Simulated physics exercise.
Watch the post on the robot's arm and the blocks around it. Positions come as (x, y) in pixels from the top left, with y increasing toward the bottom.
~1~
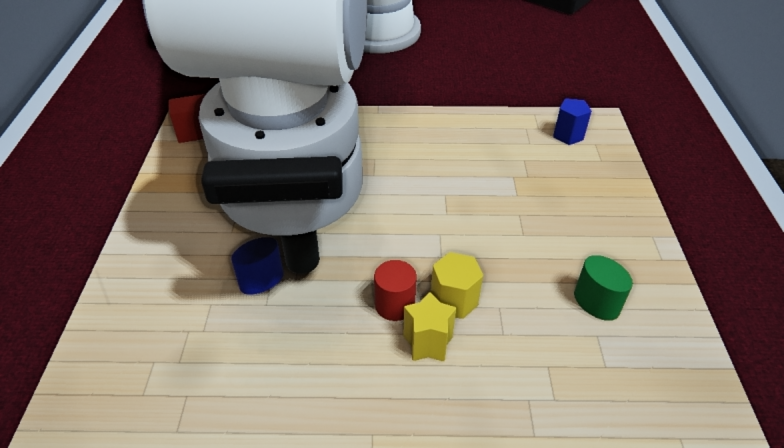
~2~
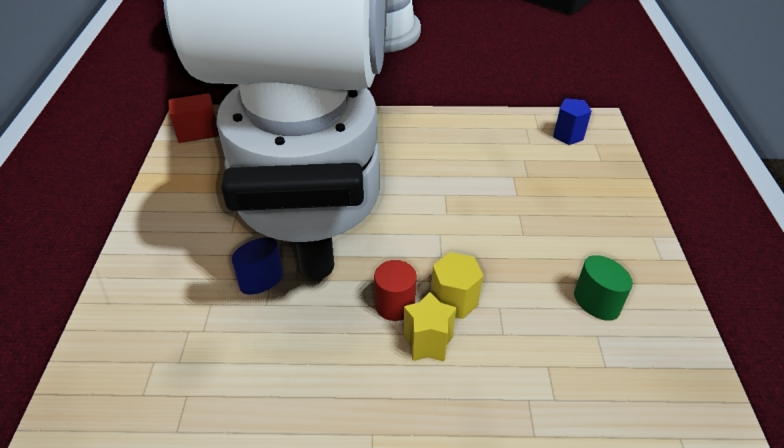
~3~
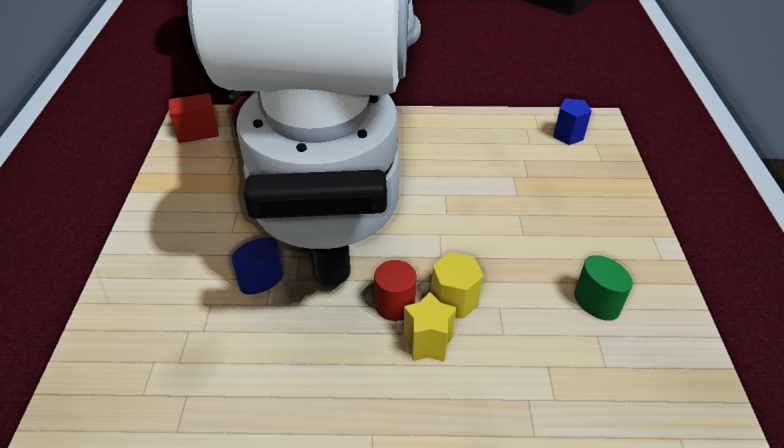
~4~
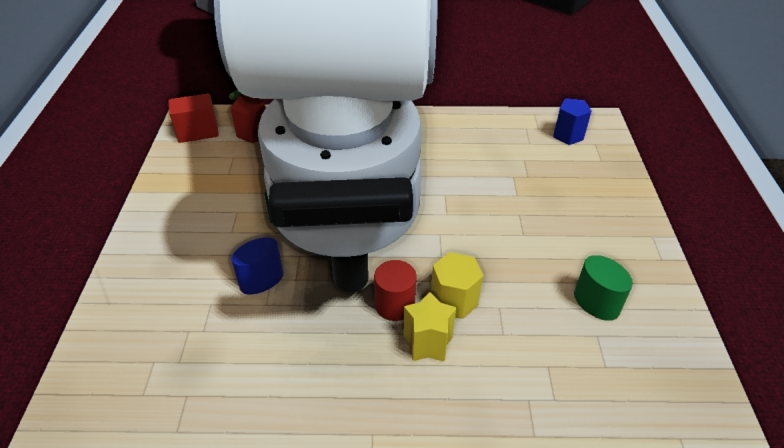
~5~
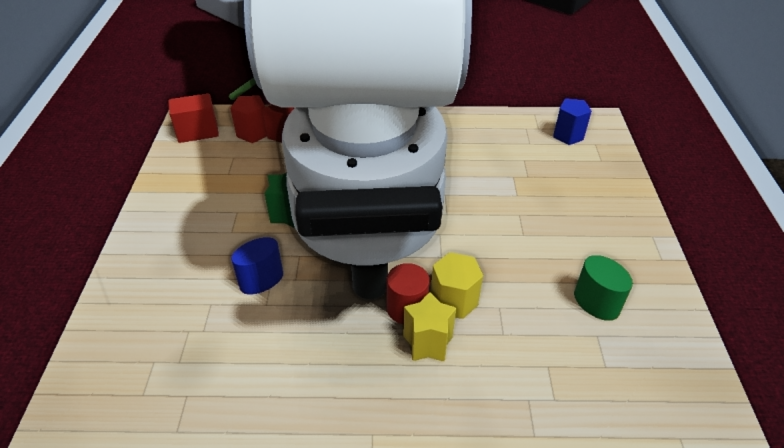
On a wooden tabletop, a robot arm sweeping its black post rightward from beside a blue block and nudging a red round block.
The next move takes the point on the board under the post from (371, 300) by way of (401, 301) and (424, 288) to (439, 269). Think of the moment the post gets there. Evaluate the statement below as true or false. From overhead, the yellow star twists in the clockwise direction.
The statement is correct.
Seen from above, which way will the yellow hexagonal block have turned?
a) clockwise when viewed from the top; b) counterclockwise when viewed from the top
(b)
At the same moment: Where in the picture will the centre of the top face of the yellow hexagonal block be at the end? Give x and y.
Around (494, 269).
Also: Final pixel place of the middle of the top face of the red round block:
Expect it around (452, 282).
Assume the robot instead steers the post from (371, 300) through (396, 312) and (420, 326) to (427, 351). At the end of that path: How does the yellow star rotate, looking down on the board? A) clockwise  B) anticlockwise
Choice A: Clockwise.
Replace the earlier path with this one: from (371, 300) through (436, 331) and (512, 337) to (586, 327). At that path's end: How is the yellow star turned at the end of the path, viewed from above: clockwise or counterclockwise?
Watching from overhead, you'd notice the yellow star rotating clockwise.
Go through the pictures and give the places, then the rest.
The first frame shows post tip (303, 263); block tops, red round block (395, 275); yellow star (431, 314); yellow hexagonal block (458, 270).
The second frame shows post (318, 268); blocks unchanged.
The third frame shows post (334, 274); blocks unchanged.
The fourth frame shows post (351, 280); blocks unchanged.
The fifth frame shows post (370, 288); red round block (408, 278); yellow star (431, 314); yellow hexagonal block (458, 270).
On the path given first. Halfway along, post (415, 283); red round block (450, 283); yellow star (440, 317), turned 40° clockwise; yellow hexagonal block (492, 269), turned 35° anticlockwise.
At the end, post (440, 257); red round block (452, 282); yellow star (440, 317), turned 40° clockwise; yellow hexagonal block (494, 269), turned 40° anticlockwise.
